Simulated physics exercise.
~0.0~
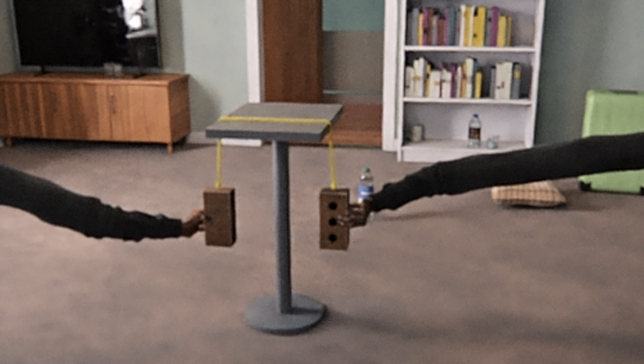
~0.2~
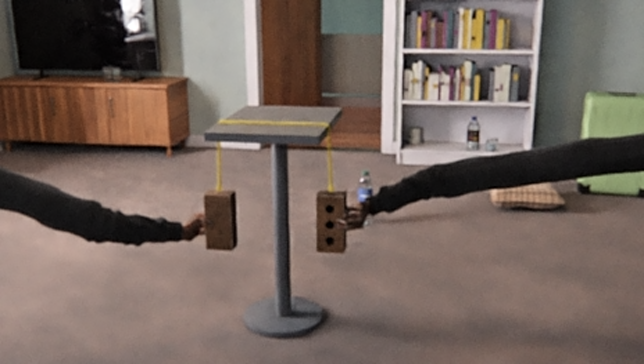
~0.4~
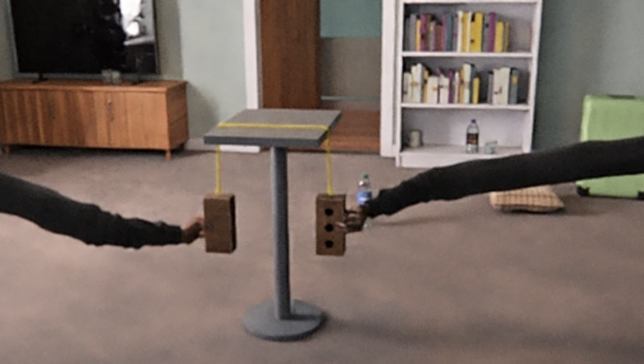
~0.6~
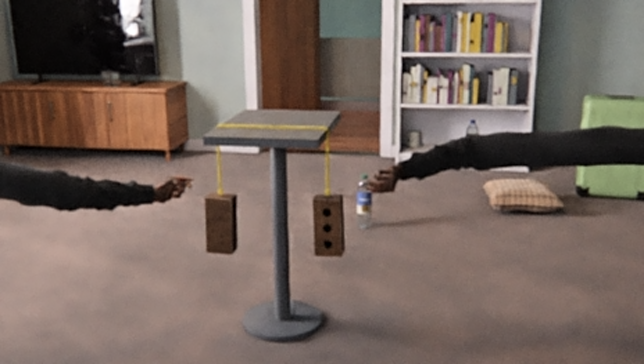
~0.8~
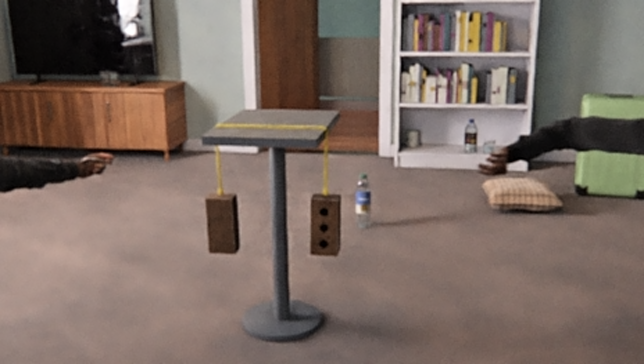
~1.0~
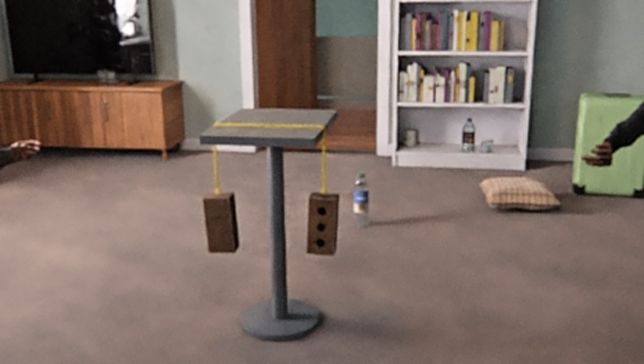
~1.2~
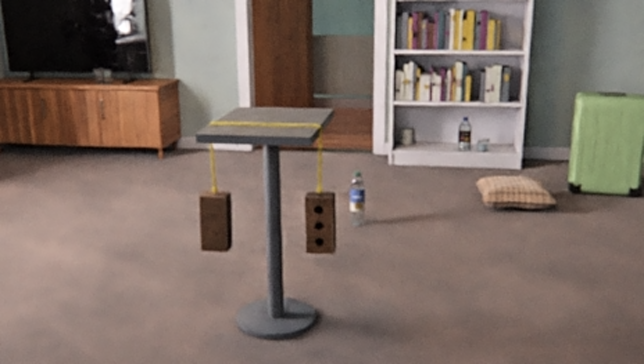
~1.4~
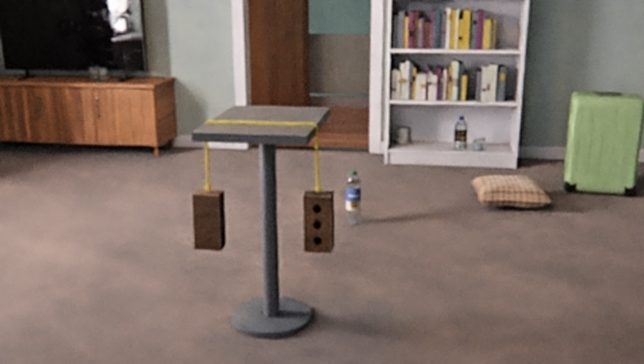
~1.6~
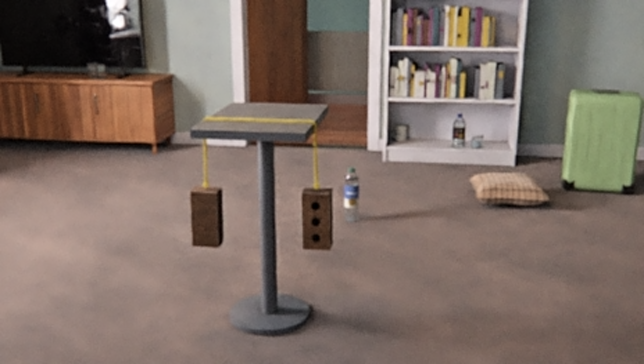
Two dark-sleeved arms reach in from the left and right, each hand holding a brown brick hung from a yellow cord laid across a grey pedestal table in a carpeted living room, viewed from the front by a slightly swaying camera. Behind stand a wooden cabinet with a television, a white bookcase and a green suitcase, with a bottle and a cushion on the floor. Both hands let go of the bricks and draw back, then leave the view on either side. The bricks stay hanging at about the same height, and the cord remains in place across the tabletop.
